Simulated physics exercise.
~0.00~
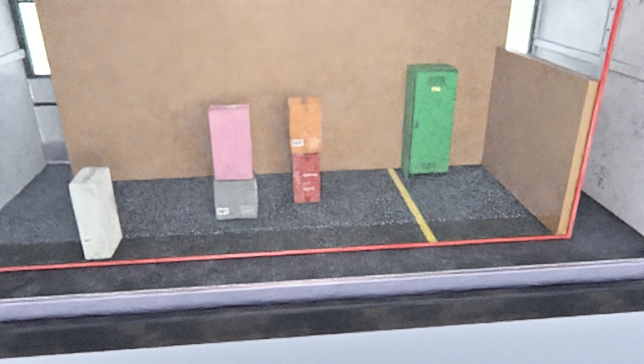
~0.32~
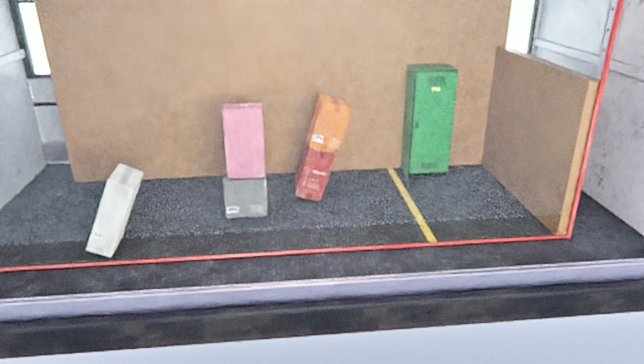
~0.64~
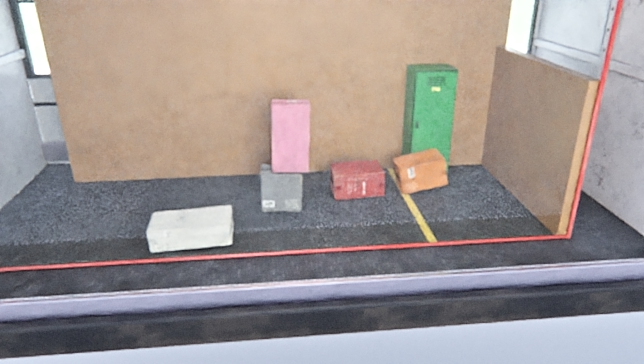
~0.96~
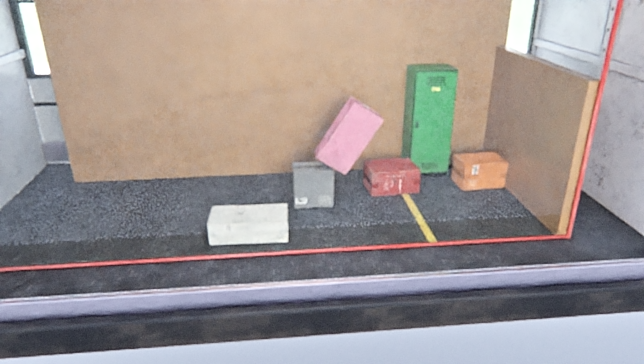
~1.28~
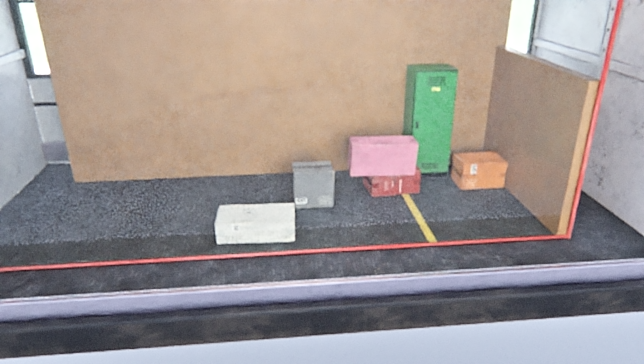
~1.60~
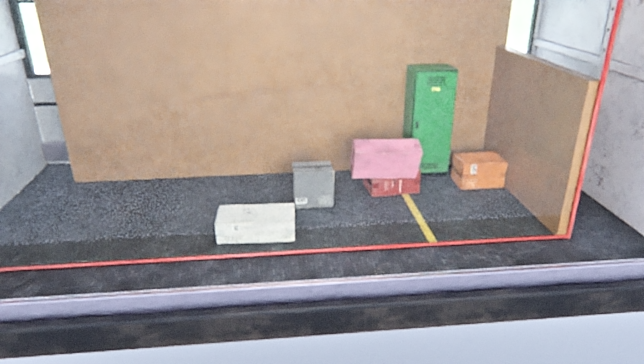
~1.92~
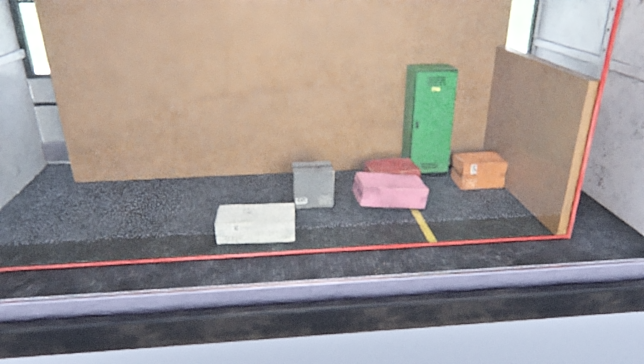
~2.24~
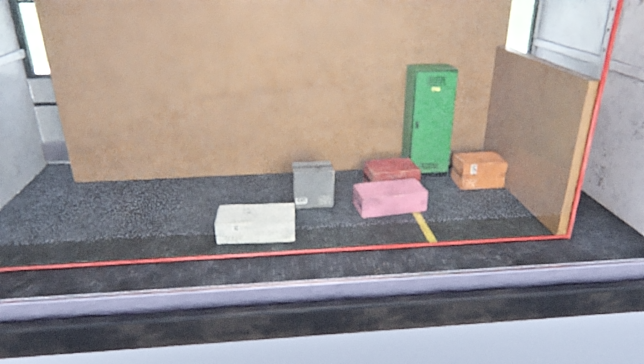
Five boxes slide and topple to the right across a dark, gritty floor in a bay with brown board walls, seen from slightly above by a still camera. At first a white box stands at the left, a pink one sits on a grey one, and an orange one sits on a red one, with a yellow line and green locker beyond. The white box and the orange and red stack tip over, and the orange one crosses the line. The pink box then topples onto the red one and slips down in front of it. Finally all lie still, the grey upright, with white, grey and red short of the line.
